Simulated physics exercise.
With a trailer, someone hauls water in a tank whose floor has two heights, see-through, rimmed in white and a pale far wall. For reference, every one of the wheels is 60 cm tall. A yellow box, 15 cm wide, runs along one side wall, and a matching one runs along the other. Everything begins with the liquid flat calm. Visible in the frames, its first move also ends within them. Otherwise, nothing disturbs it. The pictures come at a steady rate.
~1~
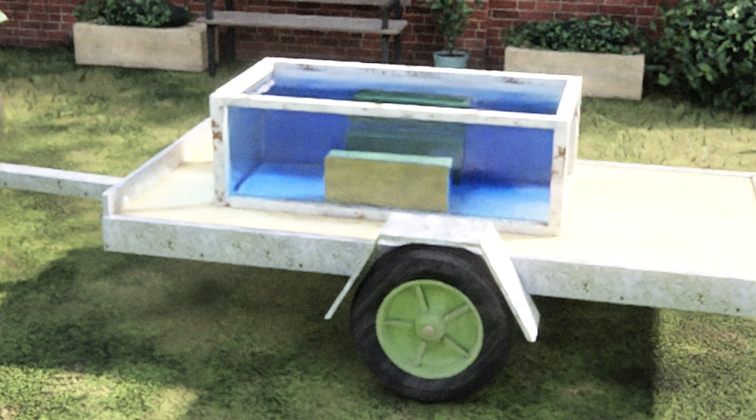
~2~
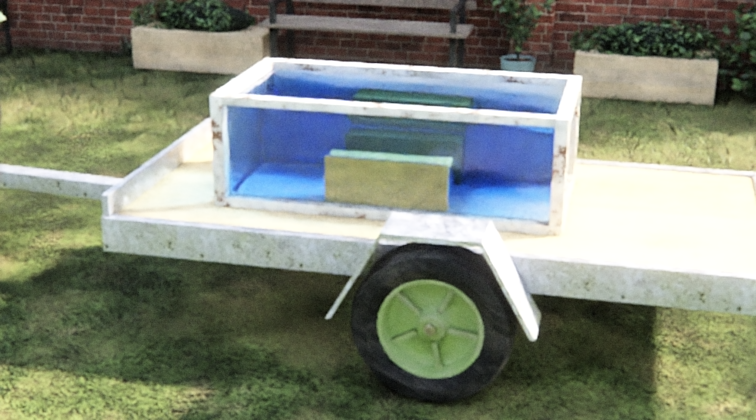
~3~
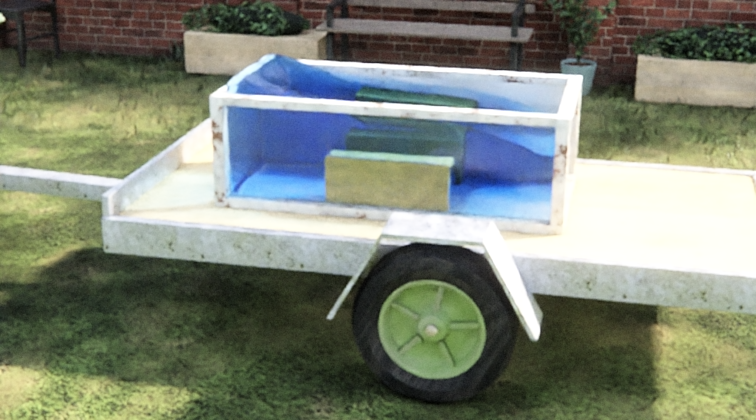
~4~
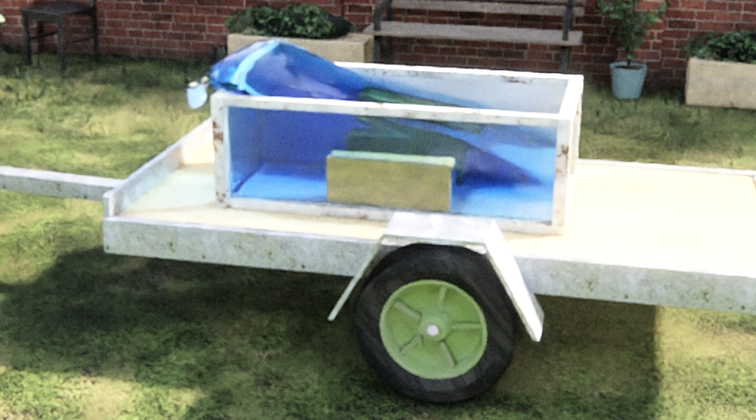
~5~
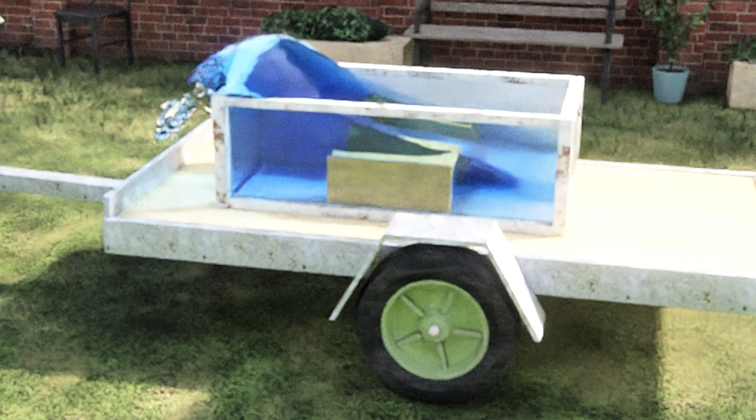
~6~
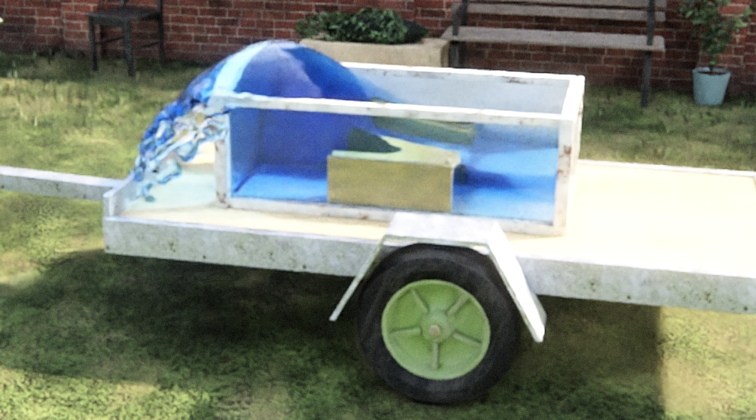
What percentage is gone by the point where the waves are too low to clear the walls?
About 21 per cent has gone by then.
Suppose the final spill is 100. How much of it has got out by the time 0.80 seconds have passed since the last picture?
Some 80 percent has come out by that time.
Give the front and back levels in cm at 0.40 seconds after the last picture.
I'd say some 36 centimetres in front and some 24 centimetres behind.
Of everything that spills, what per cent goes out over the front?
I'd estimate some 70 percent of what spills.
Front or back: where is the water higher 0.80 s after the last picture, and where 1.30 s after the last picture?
Heap position: Aft end, then aft end.
Another 0.40 s on from the last picture, it stands 24 cm high behind and 36 cm in front; 17 per cent has gone over the front.
Another 0.80 s on from the last picture, it stands 46 cm high behind and 24 cm in front; 18 per cent has gone over the front.
Another 1.30 s on from the last picture, it stands 32 cm high behind and 21 cm in front; 20 per cent has gone over the front.
Another 2.98 s on from the last picture, 21 per cent has gone over the front, 56 of 260 litres.
